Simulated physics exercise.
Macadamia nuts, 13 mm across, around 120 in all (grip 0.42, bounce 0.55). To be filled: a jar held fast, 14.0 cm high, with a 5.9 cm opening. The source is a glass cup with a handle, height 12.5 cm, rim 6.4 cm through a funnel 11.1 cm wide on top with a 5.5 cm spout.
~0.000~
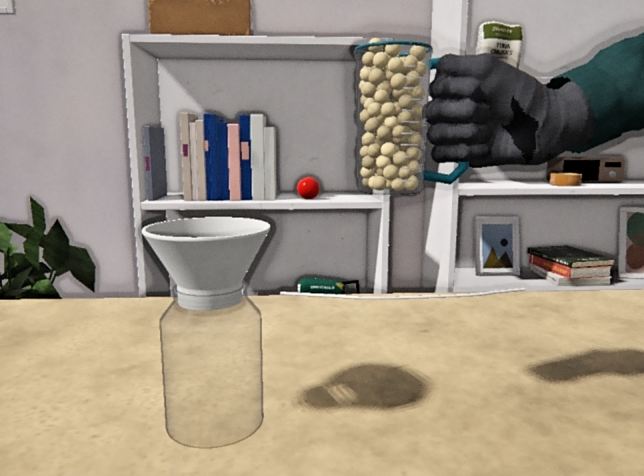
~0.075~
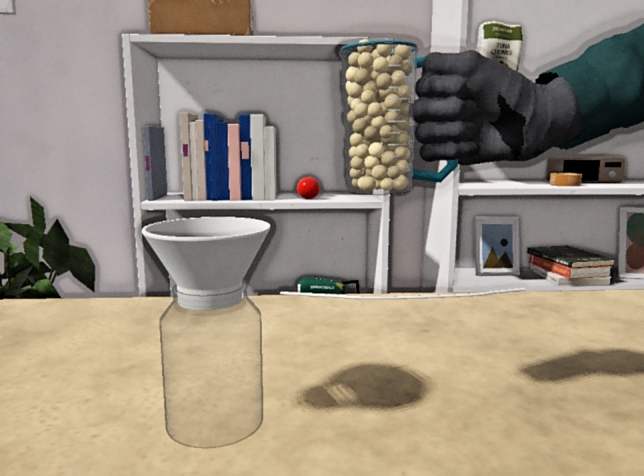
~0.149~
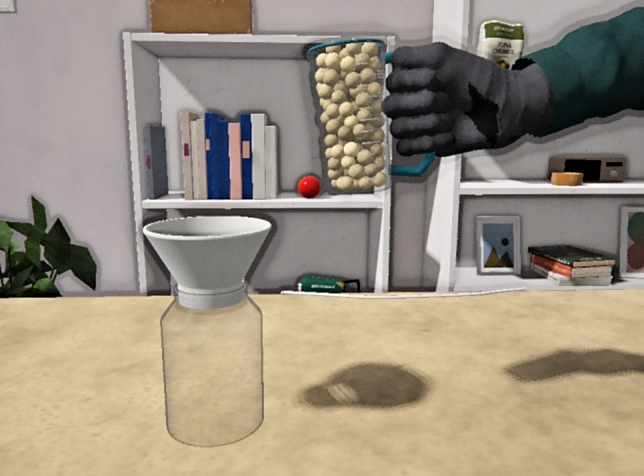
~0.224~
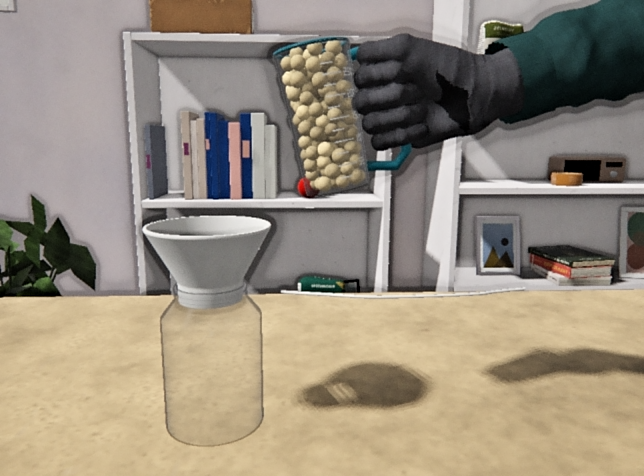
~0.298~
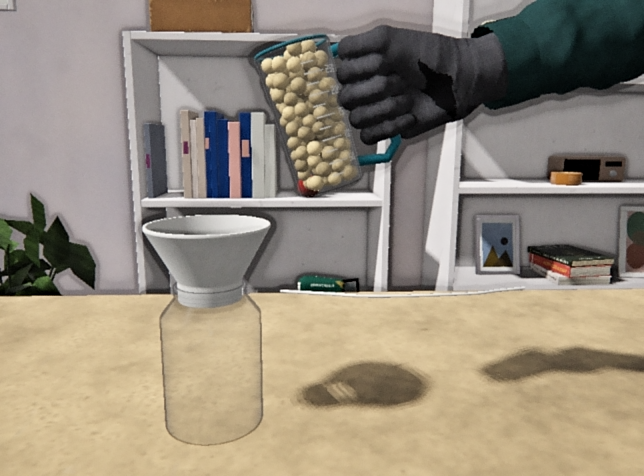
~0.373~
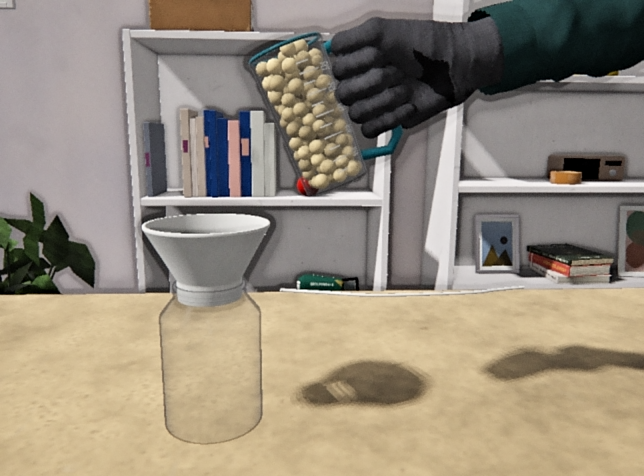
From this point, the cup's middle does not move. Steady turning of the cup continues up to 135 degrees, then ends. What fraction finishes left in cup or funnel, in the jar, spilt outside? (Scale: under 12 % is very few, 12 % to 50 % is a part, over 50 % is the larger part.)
Still above very few, jar the larger part, spilt very few.
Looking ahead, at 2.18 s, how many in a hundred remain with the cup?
About 0 percent.
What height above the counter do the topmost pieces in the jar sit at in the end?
I'd say close to 6.0 centimetres.
After 1.12 s, tilt 75 degrees; the cup holds 95 %, the jar 0 %.
After 1.62 s, tilt 110 degrees; the cup holds 80 %, the jar 10 %.
After 2.18 s, tilt 135 degrees; the cup holds 0 %, the jar 100 %.
In the end, at 2.6 s, still above 0 %, jar 100 %, spilt 0 %.
